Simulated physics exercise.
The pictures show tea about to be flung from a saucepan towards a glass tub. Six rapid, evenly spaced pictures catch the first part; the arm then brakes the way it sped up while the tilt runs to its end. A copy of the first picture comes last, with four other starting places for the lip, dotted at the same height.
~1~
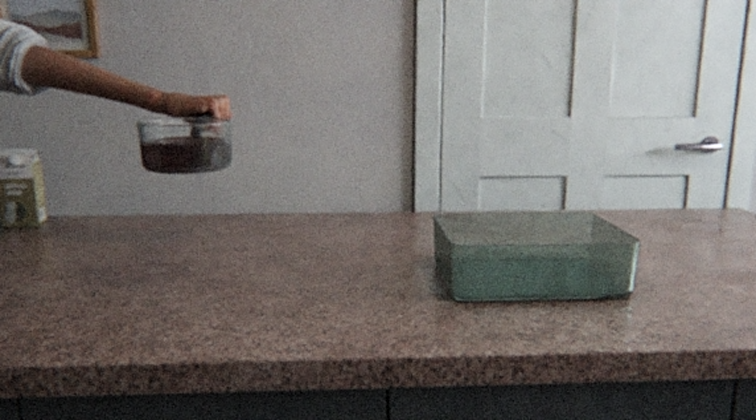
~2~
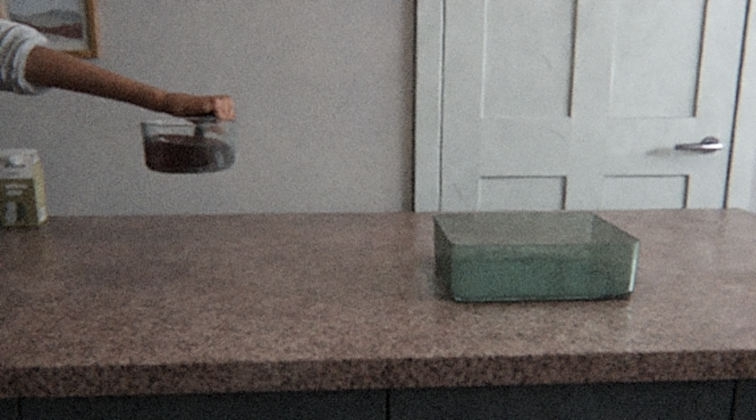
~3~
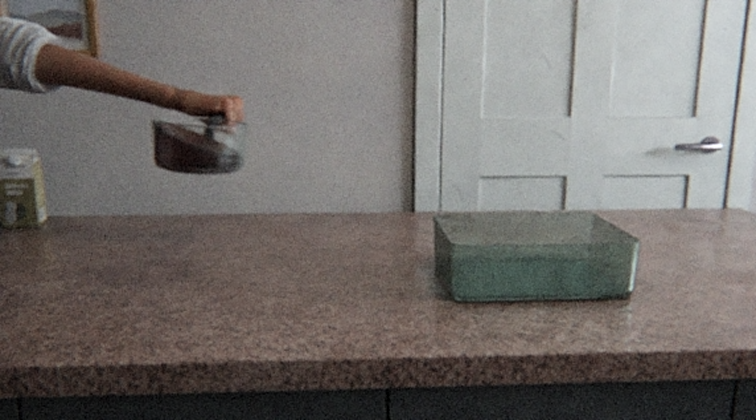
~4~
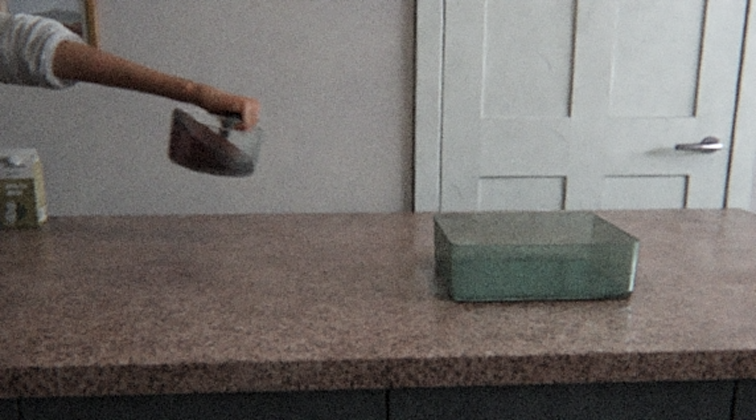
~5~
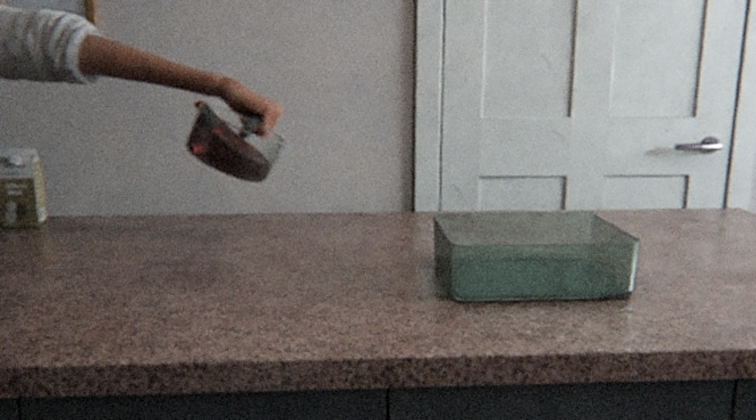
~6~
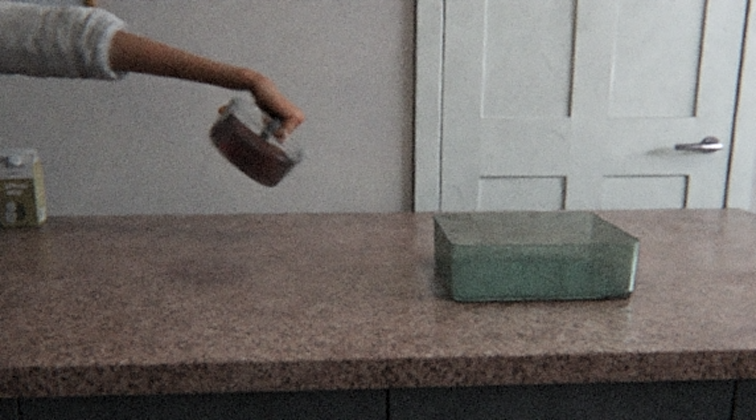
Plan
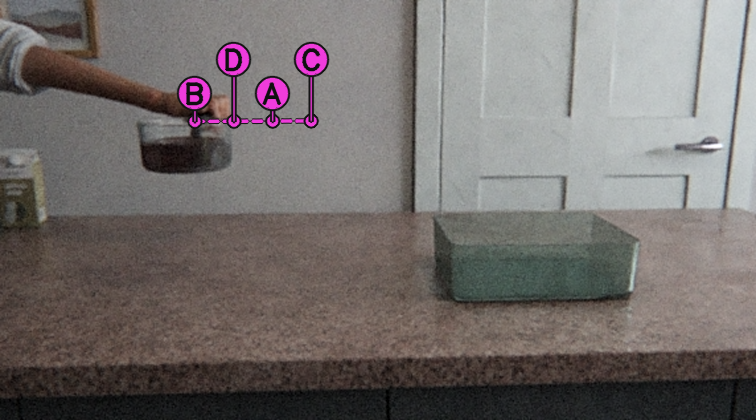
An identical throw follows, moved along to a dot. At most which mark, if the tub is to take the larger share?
Take A.
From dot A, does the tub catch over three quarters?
No.
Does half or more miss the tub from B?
Yes, that goes wrong.
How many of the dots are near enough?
Two of them.
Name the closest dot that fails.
D it is.
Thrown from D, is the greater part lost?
Yes.
On the marked copy, A at (272, 121); B at (194, 121); C at (311, 121); D at (233, 121).
If A is chosen, about 64 % lands in the tub, 19 % falls short and 17 % goes beside or beyond.
If B is chosen, about 0 % lands in the tub, 96 % falls short and 4 % goes beside or beyond.
If C is chosen, about 69 % lands in the tub, 6 % falls short and 25 % goes beside or beyond.
If D is chosen, about 27 % lands in the tub, 68 % falls short and 5 % goes beside or beyond.
